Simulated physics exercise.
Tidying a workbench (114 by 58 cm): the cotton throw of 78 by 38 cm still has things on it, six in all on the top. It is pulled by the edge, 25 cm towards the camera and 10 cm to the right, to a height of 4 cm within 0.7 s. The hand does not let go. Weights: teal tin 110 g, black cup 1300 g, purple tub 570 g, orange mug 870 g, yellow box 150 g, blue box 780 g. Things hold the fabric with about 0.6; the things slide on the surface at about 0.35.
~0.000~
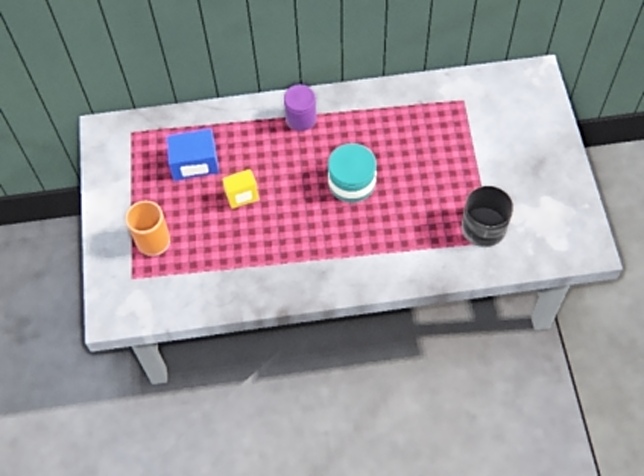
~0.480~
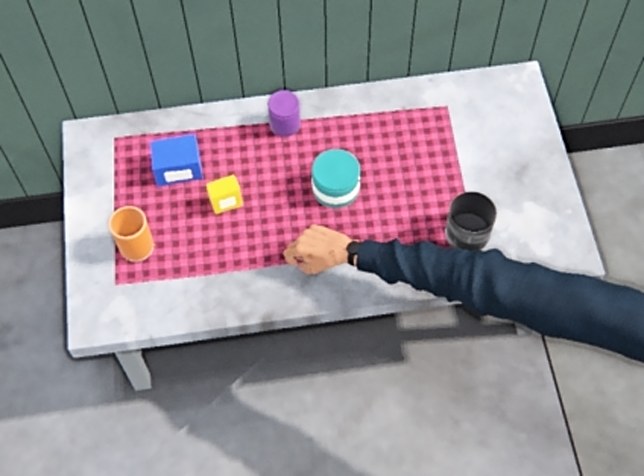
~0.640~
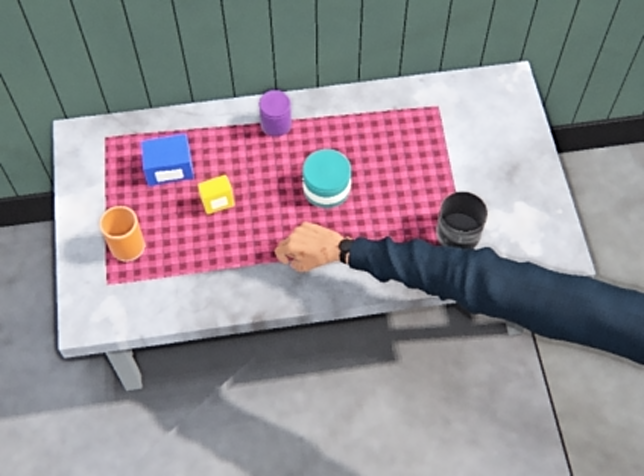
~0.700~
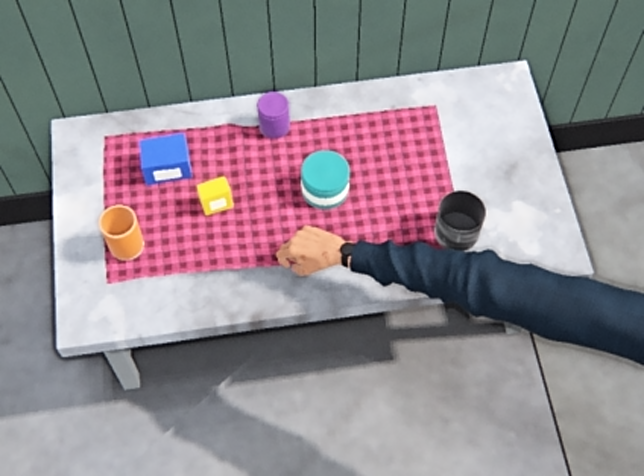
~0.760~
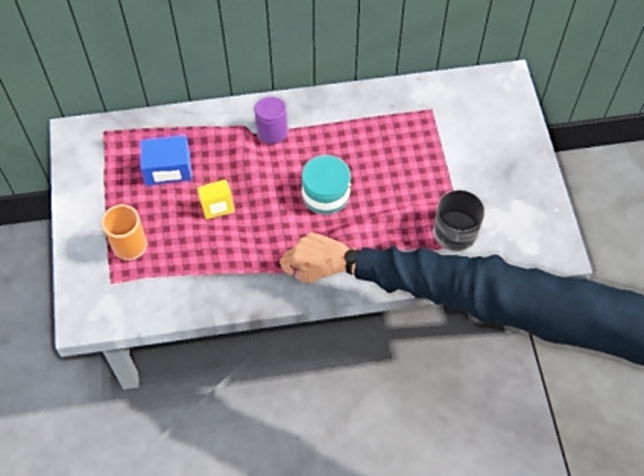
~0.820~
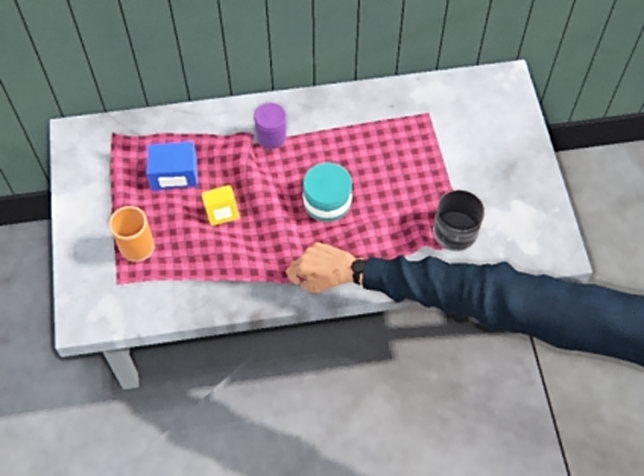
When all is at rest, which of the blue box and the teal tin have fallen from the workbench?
The blue box remains up there, the teal tin remains up there.
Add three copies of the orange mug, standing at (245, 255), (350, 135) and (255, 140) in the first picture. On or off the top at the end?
In that order: Goes over, remains, stays up.
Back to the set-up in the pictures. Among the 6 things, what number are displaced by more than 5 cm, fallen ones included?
I count 5.
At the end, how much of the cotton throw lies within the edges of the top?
Some 85 per cent of it.
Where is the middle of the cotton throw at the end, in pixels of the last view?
Near (323, 274).
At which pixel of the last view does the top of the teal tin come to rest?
Near (344, 255).
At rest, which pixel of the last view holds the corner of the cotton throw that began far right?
Around (418, 167).
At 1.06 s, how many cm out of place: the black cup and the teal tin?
Black cup 0 cm, teal tin 15 cm.
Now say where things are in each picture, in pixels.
In the first frame, blue box (190, 146); teal tin (352, 163); cotton throw corners (132, 279) (131, 132) (464, 100).
In the second frame, cotton throw corners (116, 285) (114, 138); grip (297, 263).
In the third frame, cotton throw corners (107, 285) (105, 137); grip (289, 261).
In the fourth frame, yellow box (213, 188); teal tin (325, 170); purple tub (273, 105); cotton throw corners (107, 284) (104, 137); grip (290, 265).
In the fifth frame, orange mug (120, 221); yellow box (214, 191); teal tin (326, 175); cotton throw corners (111, 284) (103, 131); grip (293, 271).
In the sixth frame, blue box (170, 157); teal tin (327, 183); cotton throw corners (117, 285) (112, 132) (429, 113); grip (300, 281).
At 0.9 s, 100 % of the cotton throw is still over the top; blue box 11 cm off its start, teal tin 9 cm off its start, yellow box 10 cm off its start.
At 1.1 s, 95 % of the cotton throw is still over the top; blue box 19 cm off its start, teal tin 14 cm off its start, yellow box on its side, 17 cm off its start.
At 1.2 s, 85 % of the cotton throw is still over the top; blue box 25 cm off its start at (242, 215), teal tin 20 cm off its start at (340, 248), orange mug 24 cm off its start at (208, 277).
At 1.3 s, 85 % of the cotton throw is still over the top; blue box 28 cm off its start, teal tin 22 cm off its start, orange mug 27 cm off its start.
At 2.9 s, 85 % of the cotton throw is still over the top; blue box 28 cm off its start at (251, 225), teal tin 22 cm off its start at (344, 255), orange mug 27 cm off its start at (215, 293), yellow box on its side, 26 cm off its start at (294, 271).
